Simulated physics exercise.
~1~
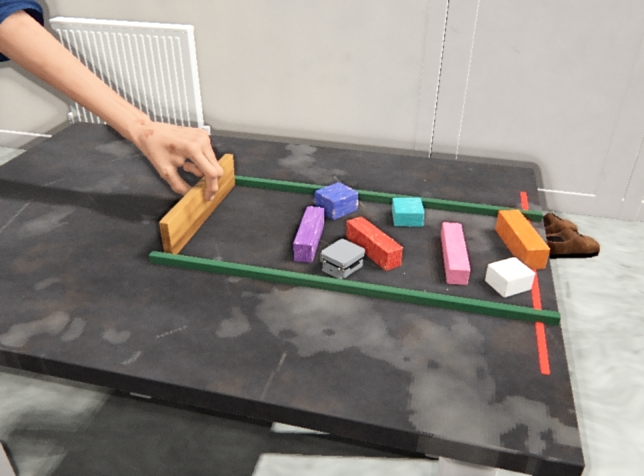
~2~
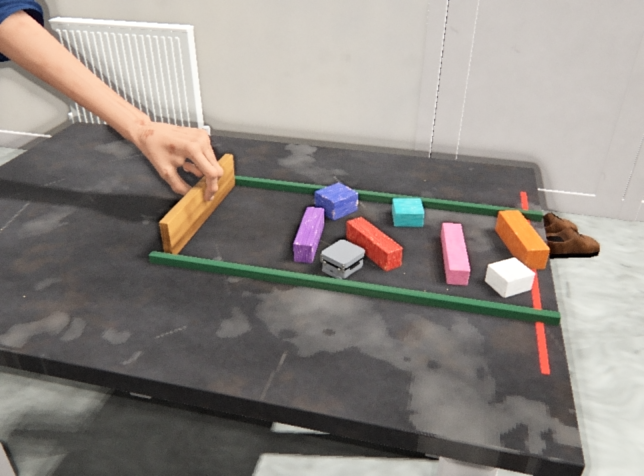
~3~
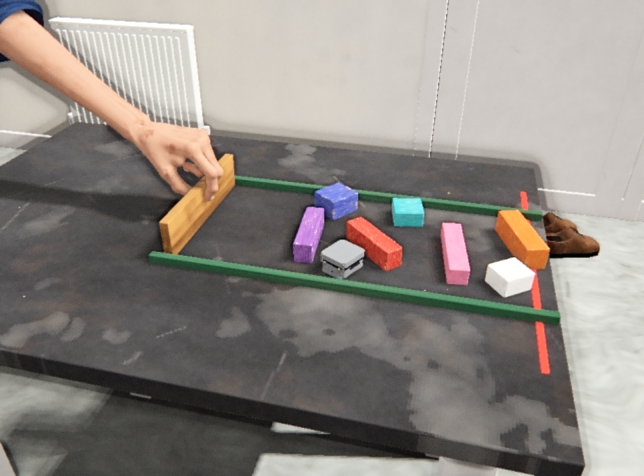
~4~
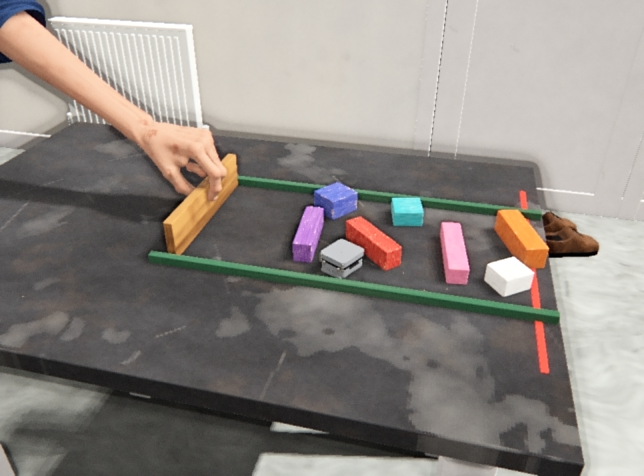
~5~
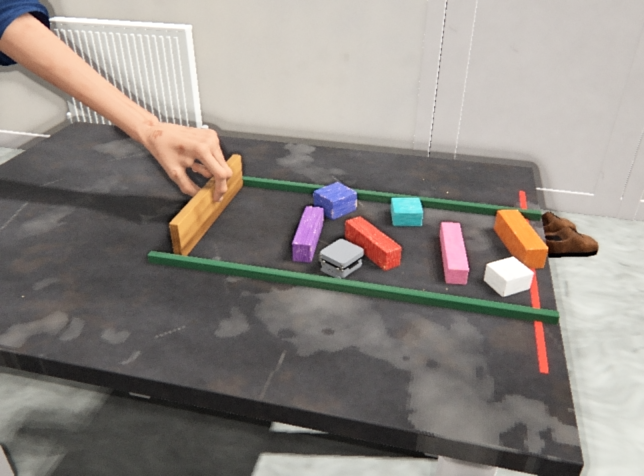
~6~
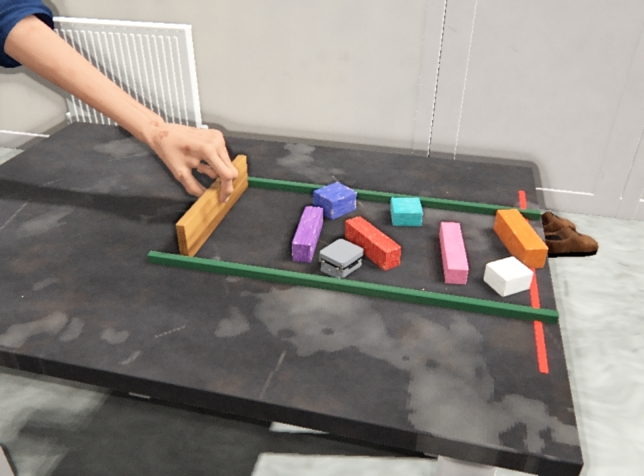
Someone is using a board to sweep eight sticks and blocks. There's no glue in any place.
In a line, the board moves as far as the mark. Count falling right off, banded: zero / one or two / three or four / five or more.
Band: Five or more.
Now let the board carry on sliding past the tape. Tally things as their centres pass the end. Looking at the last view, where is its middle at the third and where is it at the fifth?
At roughly (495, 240), then roughly (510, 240).
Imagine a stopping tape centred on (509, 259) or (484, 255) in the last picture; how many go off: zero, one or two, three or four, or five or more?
In turn: Three or four; one or two.
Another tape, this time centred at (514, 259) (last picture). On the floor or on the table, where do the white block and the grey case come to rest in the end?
Here the white block is off by the end and the grey case is on by the end.
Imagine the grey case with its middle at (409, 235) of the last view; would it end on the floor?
I reckon the grey case drops away.
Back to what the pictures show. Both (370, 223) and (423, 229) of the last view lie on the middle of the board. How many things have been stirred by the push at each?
In order, the tallies are 5 and 7.
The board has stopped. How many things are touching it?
It adds up to 3.
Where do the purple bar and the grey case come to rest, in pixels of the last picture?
Taking them in turn, first comes (543, 263), then (556, 300).
A little later, none off yet; orange bar at rest near (519, 238); white block at rest near (508, 276); pink bar at rest near (453, 251).
Next, none off yet; orange bar at rest near (519, 238); white block moving near (516, 277); pink bar shifted a little near (475, 254).
When it is over, the number that fall off is five or more; down, red bar, turquoise block, pink bar, white block and orange bar.
